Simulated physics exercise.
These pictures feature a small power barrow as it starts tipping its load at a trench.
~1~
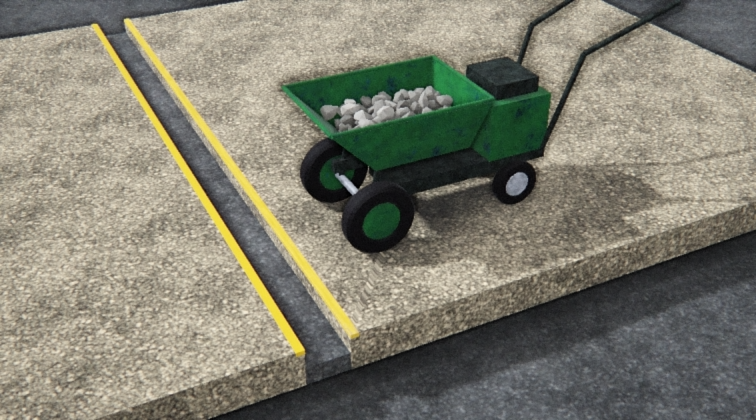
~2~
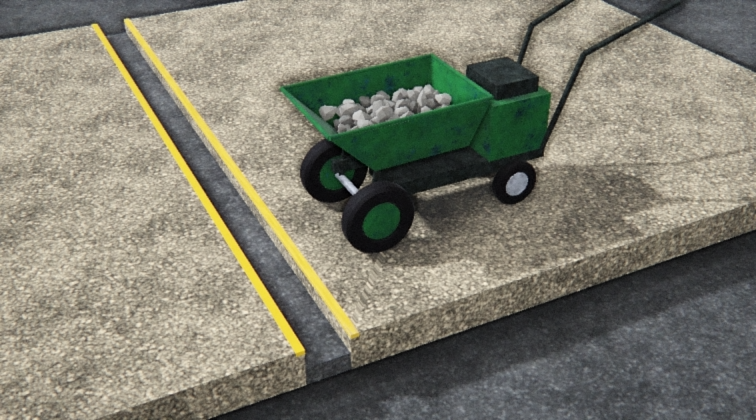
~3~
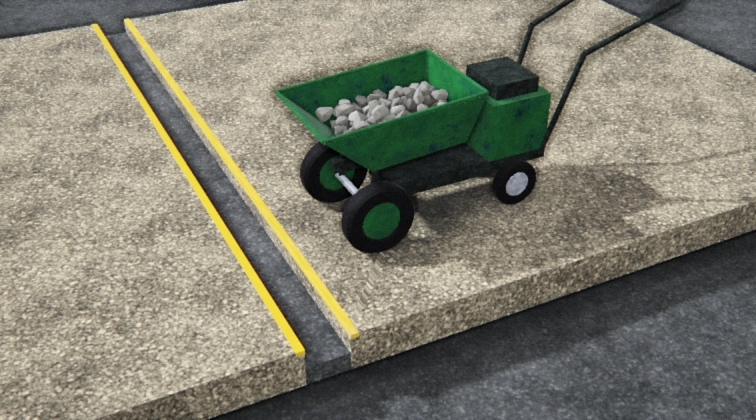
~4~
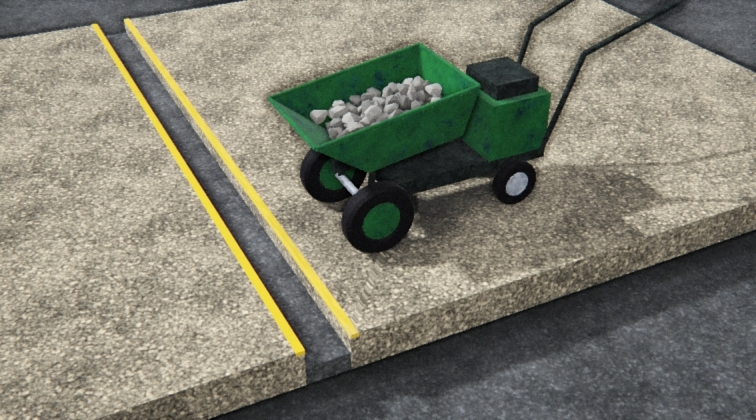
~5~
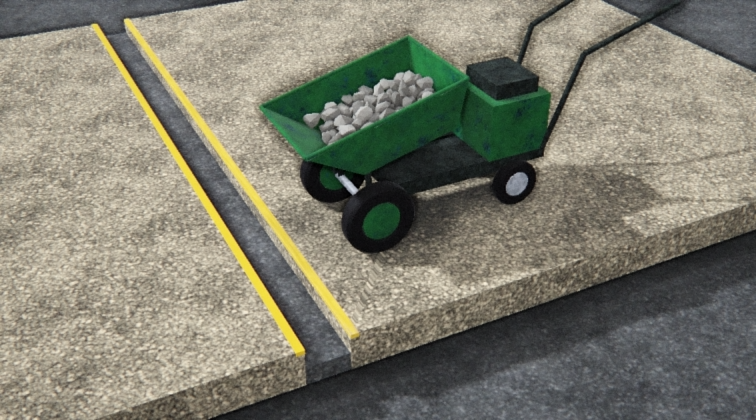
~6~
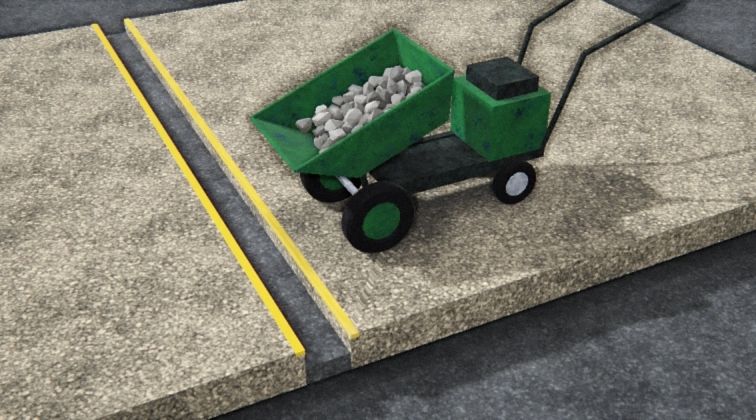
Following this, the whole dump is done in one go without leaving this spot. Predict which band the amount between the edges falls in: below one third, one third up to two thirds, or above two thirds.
It falls below one third.
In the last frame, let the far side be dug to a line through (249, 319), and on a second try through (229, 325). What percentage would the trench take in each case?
In order: Near 60, then 80 percent.
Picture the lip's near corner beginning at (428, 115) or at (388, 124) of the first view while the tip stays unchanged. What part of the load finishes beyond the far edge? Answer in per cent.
Try 1: 0 %. Try 2: 0 %.
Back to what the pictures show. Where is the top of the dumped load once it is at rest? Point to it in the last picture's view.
Near (209, 251).
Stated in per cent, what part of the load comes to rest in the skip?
Around 40 per cent.
Soon, skip tipped steeply; all in the skip.
A while on, skip tipped right over; most in the skip; a small part in or heaped over the trench; about a quarter beyond it.
Towards the end, skip tipped right over; about a third in the skip; a small part in or heaped over the trench; about half beyond it.
Finally, skip tipped right over; about a third in the skip; a small part in or heaped over the trench; about half beyond it.
